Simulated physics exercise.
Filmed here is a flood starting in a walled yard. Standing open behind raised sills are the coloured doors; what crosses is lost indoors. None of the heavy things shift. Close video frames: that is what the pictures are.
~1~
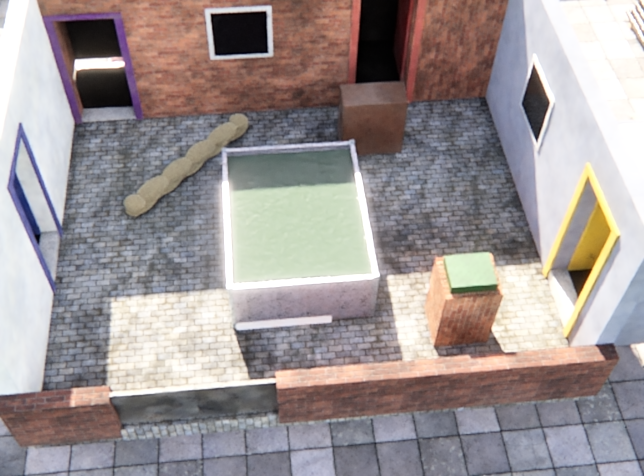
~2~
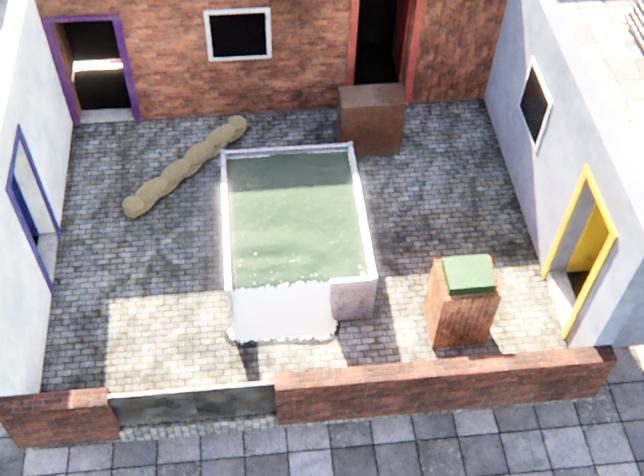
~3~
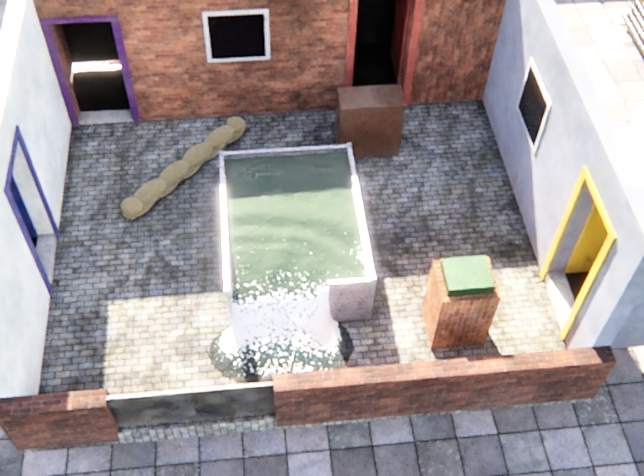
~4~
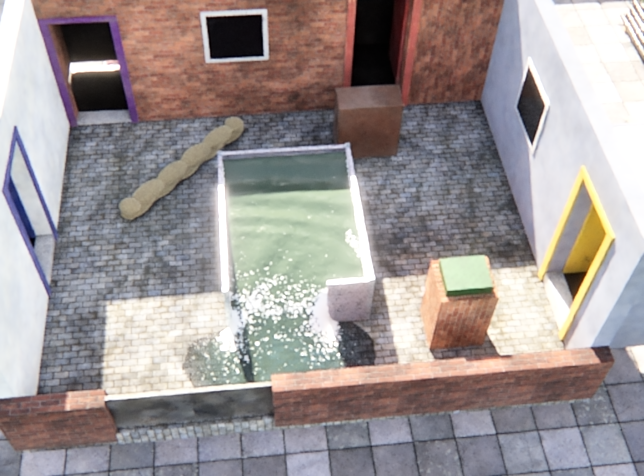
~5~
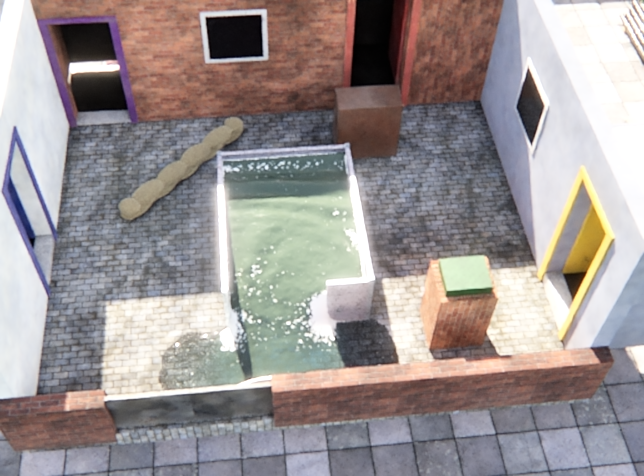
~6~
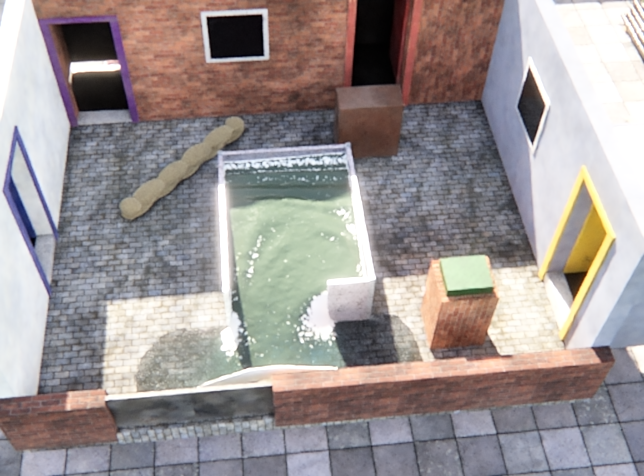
The video shows a walled brick yard with coloured doorways, where an open tank of greenish water sits still, then water pours from its near side, foaming across the paving toward the low front wall as ripples cross the tank.
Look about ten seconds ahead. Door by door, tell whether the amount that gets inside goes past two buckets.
In the end the purple door ends up over two buckets, the yellow door ends up within two buckets, the blue door ends up within two buckets, the red door ends up within two buckets.
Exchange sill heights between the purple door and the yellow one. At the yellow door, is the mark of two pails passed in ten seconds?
Then: Yellow lets more in.
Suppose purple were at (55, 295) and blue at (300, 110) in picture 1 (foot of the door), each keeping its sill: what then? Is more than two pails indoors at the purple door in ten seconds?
Note - purple: Comes out above.
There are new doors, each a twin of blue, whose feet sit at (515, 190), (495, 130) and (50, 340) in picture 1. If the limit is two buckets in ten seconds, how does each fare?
Falls short; falls short; exceeds the limit.
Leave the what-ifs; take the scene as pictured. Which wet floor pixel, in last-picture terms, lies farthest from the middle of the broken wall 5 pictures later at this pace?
Close to (570, 374).
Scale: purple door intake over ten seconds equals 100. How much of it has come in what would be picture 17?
Share by then: 0 in a hundred.
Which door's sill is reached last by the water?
Answer - the red one.
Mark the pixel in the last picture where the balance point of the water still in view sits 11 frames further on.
(274, 313).
A moment on, water covers 20 % of the floor; the purple door not reached, the yellow door not reached, the blue door not reached, the red door not reached.
Next, water covers 35 % of the floor; the purple door not reached, the yellow door wet at the sill, nothing in, the blue door wet at the sill, nothing in, the red door not reached.
Then, water covers 75 % of the floor; the purple door over two buckets in, the yellow door under two buckets in, the blue door wet at the sill, nothing in, the red door not reached.
Later, water covers 95 % of the floor; the purple door far over two buckets in, the yellow door under two buckets in, the blue door wet at the sill, nothing in, the red door wet at the sill, nothing in.
In the end, water covers 95 % of the floor; the purple door far over two buckets in, the yellow door under two buckets in, the blue door wet at the sill, nothing in, the red door wet at the sill, nothing in.
